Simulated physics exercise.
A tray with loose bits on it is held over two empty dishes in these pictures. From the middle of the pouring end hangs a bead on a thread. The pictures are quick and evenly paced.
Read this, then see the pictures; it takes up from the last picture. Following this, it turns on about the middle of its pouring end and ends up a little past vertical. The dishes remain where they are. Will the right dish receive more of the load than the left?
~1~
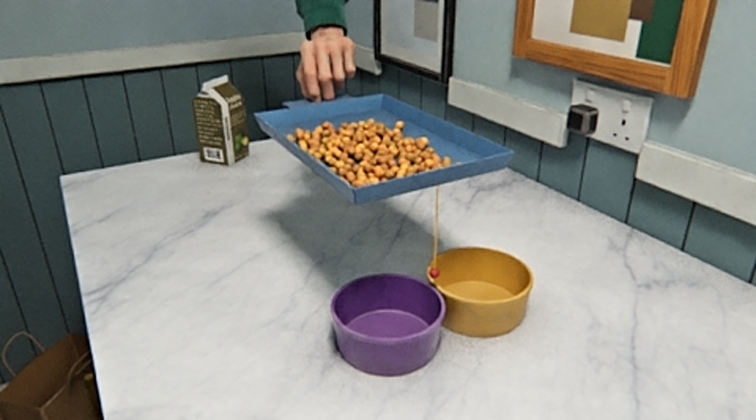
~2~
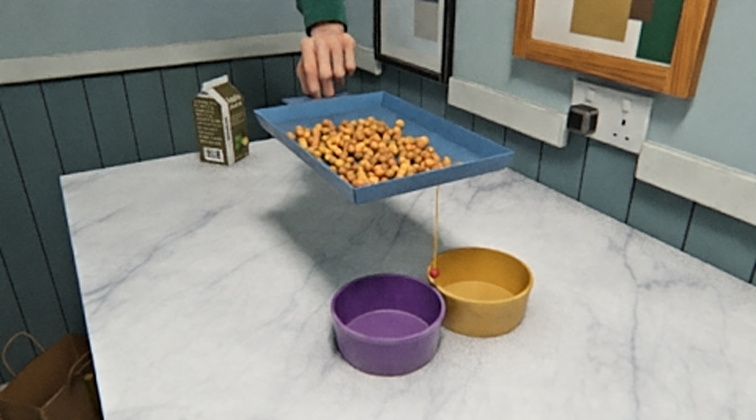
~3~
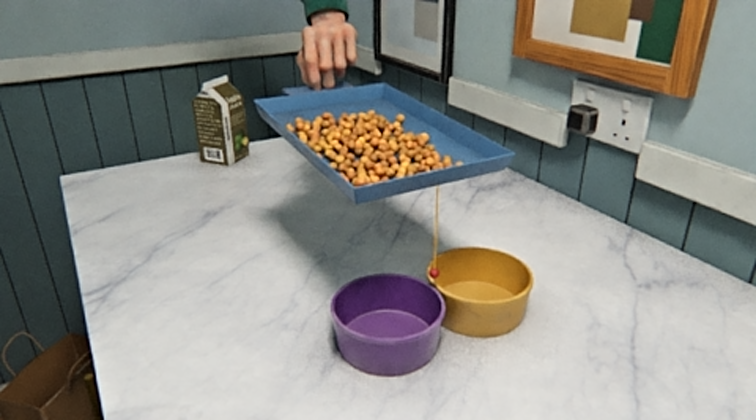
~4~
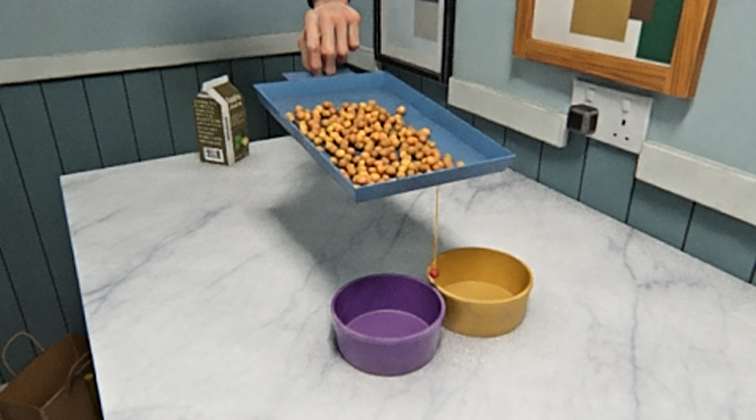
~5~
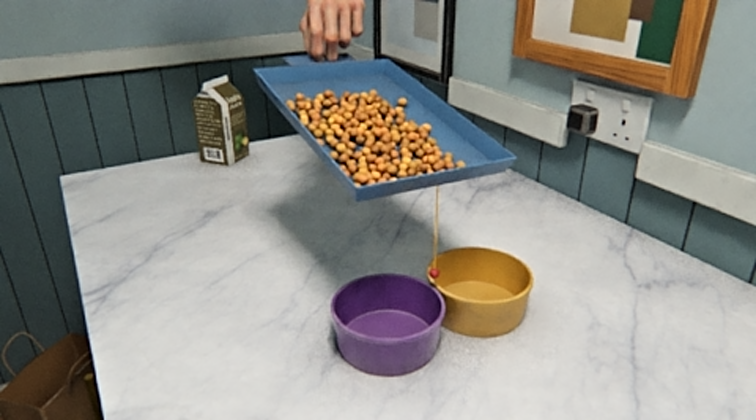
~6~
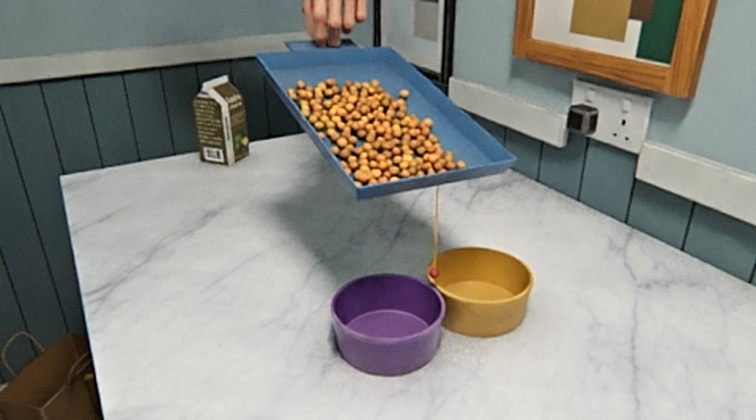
Yes, the right dish does.
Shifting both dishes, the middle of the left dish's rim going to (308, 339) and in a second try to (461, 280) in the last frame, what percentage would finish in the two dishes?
Around 20 then around 20 per cent.
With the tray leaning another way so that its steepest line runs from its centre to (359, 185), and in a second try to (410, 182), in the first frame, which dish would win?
First case: The dish at left. Second case: The dish at left.
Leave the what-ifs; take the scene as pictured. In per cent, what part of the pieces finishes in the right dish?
Result: Around 20 in a hundred.
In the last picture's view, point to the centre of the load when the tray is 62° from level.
The middle of the load sits near (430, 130).
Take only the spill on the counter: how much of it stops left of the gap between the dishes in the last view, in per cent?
Left share: Some 10 per cent.
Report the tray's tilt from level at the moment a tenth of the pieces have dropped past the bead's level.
It is at around 105 degrees.
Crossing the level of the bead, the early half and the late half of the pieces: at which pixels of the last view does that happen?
The opening part goes through (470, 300); what follows goes through (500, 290).
Soon, tray tipped steeply; nearly all on the tray; a stray few in the air.
A while on, tray tipped past a quarter turn; nearly all on the tray; a stray few in the right dish; a stray few outside both; a stray few in the air.
Towards the end, tray tipped past a quarter turn; a stray few in the left dish; about a quarter in the right dish; most outside both.
Finally, tray tipped past a quarter turn; a stray few in the left dish; about a quarter in the right dish; most outside both.
